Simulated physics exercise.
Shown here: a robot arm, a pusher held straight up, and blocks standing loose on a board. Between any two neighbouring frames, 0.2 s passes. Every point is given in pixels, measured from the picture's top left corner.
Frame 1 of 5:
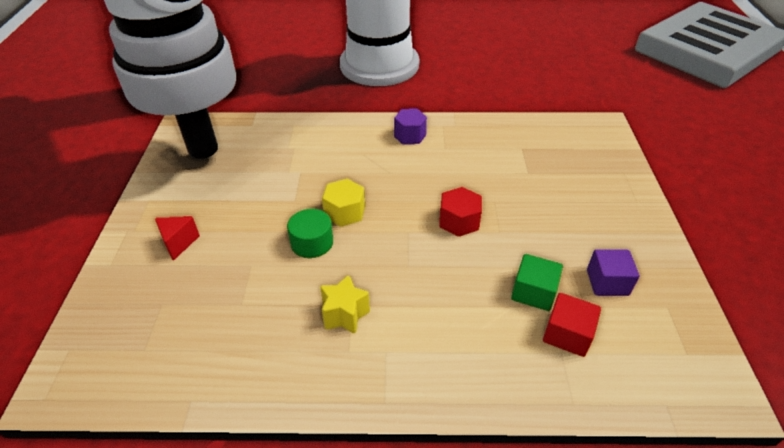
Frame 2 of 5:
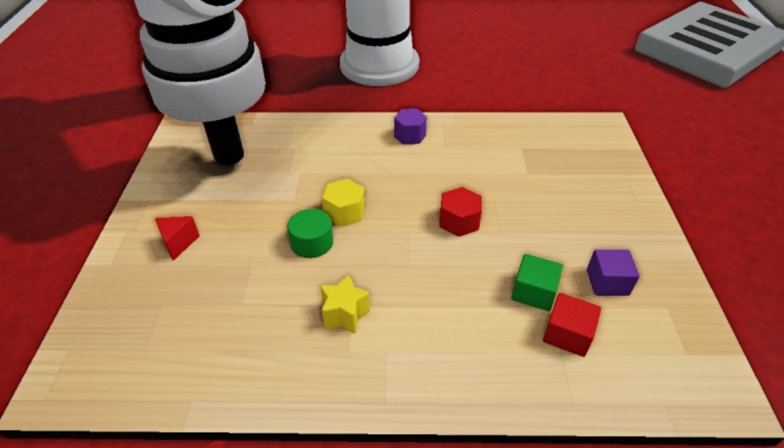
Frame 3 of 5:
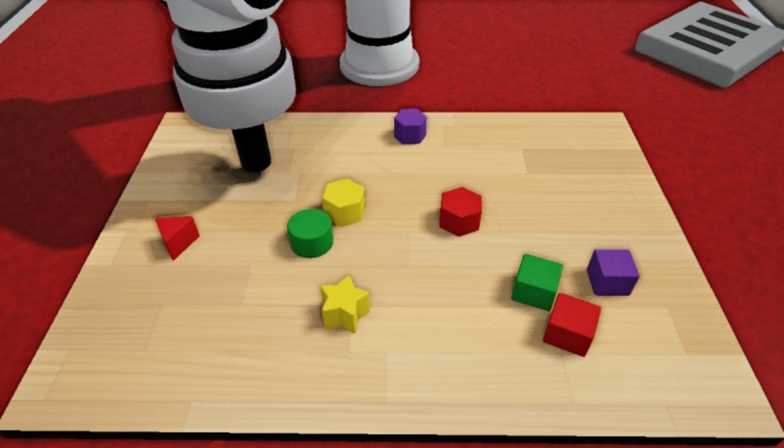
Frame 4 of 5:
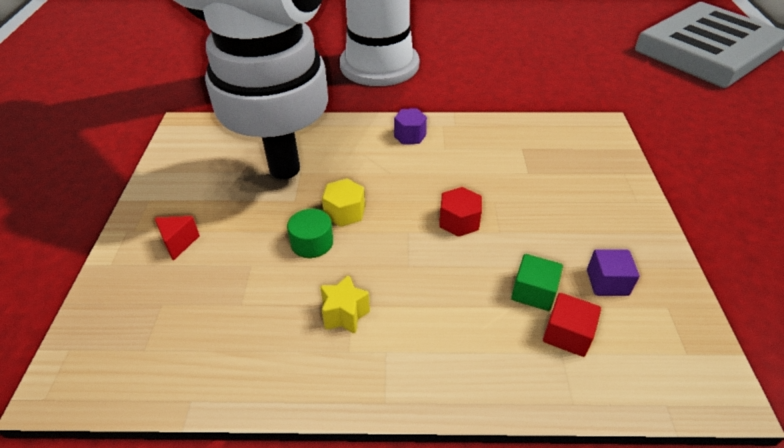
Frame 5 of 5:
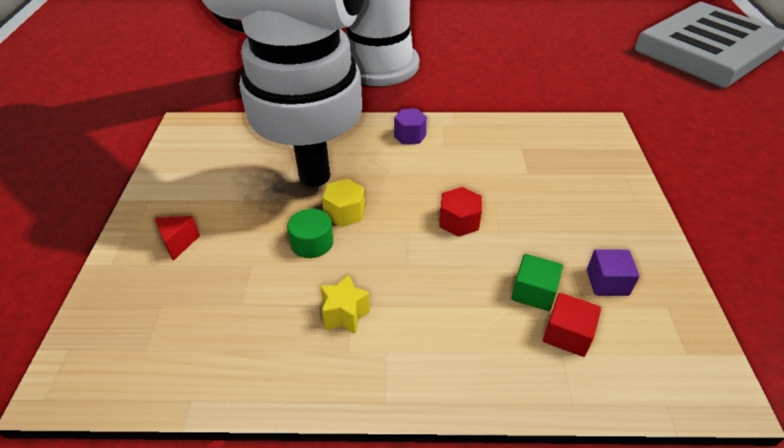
On a light wooden board laid over a red surface, seen from above at an angle by a still camera, a white and black robot arm holds a black pusher upright. Loose blocks include a red triangle at left, a green round block, yellow hexagon and star near the middle, and red, green and purple blocks farther right. The pusher glides steadily rightward and slightly nearer, ending close behind the yellow hexagon, while every block stays still.
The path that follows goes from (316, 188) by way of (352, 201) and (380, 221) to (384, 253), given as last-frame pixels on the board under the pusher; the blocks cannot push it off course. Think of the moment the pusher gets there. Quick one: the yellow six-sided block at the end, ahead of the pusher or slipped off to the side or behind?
Pushed along.
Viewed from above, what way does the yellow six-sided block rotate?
Direction: Clockwise.
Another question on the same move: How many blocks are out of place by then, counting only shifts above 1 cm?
Here I'd predict a lone block moving more than 1 cm.
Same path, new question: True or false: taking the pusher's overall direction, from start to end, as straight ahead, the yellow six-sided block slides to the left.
It is false.
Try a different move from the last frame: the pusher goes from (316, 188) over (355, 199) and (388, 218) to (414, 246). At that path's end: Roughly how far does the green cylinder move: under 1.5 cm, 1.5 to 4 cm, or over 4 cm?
The displacement of the green cylinder is below 1.5 cm.
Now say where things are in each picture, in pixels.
Tip of the pusher (204, 151), middles of tops, green cylinder (309, 223), yellow six-sided block (343, 192), in the first picture.
Pusher (230, 157), nothing pushed, in the second picture.
Pusher (257, 164), nothing pushed, in the third picture.
Pusher (285, 171), nothing pushed, in the fourth picture.
Pusher (315, 178), green cylinder (309, 223), yellow six-sided block (343, 192), in the fifth picture.
What follows on the original path. One third of the way, pusher (352, 192); yellow six-sided block (361, 205), turned 20° clockwise.
Two thirds of the way, pusher (380, 212); yellow six-sided block (375, 229), turned 45° clockwise.
At the end, pusher (384, 244); green cylinder unmoved; yellow six-sided block (377, 264), turned 45° clockwise.
